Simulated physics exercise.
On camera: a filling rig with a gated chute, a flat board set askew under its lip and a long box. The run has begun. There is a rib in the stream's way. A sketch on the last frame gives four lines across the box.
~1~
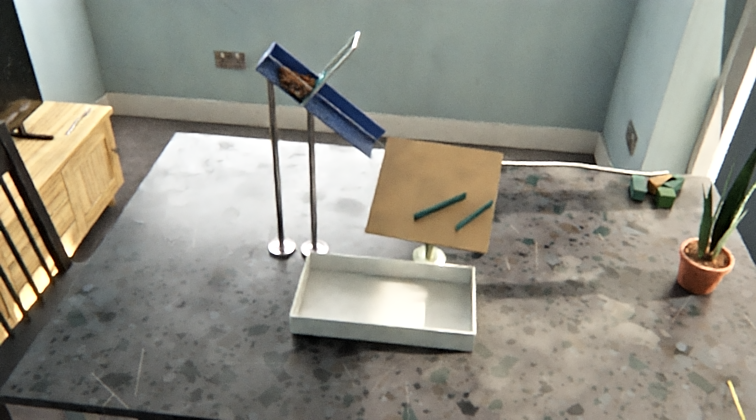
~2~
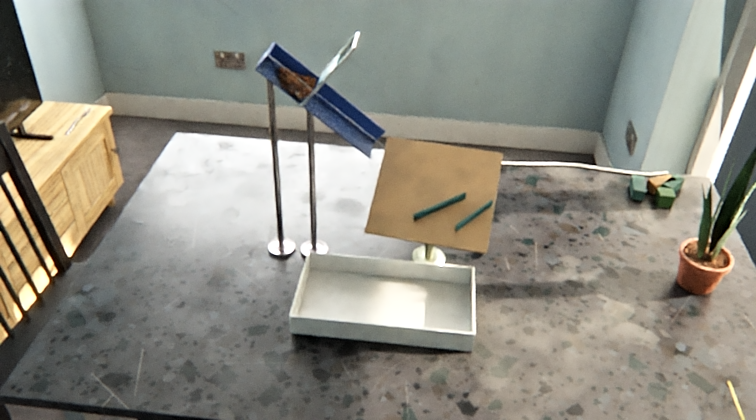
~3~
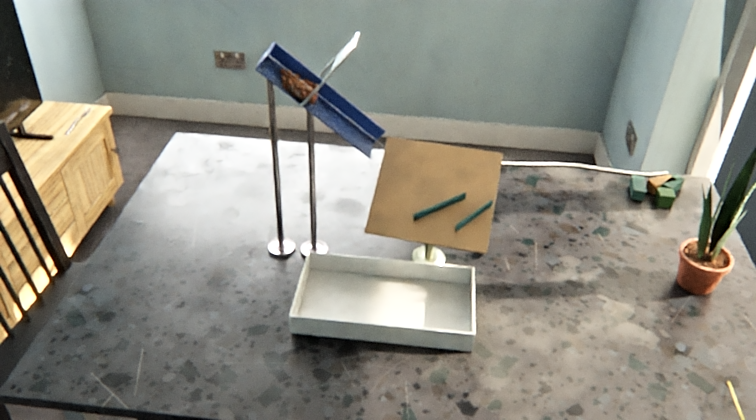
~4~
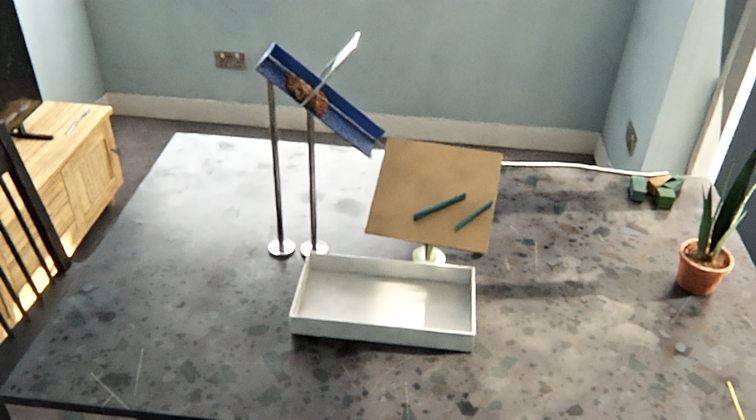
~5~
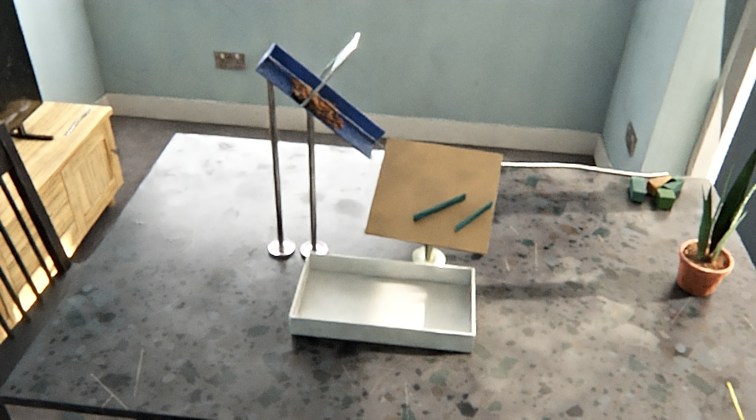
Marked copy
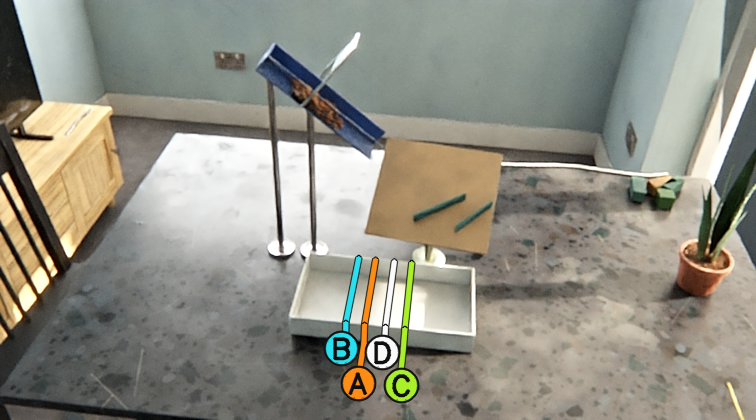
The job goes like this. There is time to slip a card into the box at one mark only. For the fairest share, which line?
I would pick line D.
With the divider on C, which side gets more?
More lands on the left.
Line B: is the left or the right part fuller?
The right side.
On the marked copy, line A crosses the front rim at (364, 324); line B crosses the front rim at (345, 322); line C crosses the front rim at (404, 328); line D crosses the front rim at (385, 326).
Choosing A, of what is caught, just a few on the left of the divider, almost all on the right.
Choosing B, of what is caught, not one piece on the left of the divider, every piece on the right.
Choosing C, of what is caught, the larger part on the left of the divider, about a tenth on the right.
Choosing D, of what is caught, roughly half on the left of the divider, roughly half on the right.
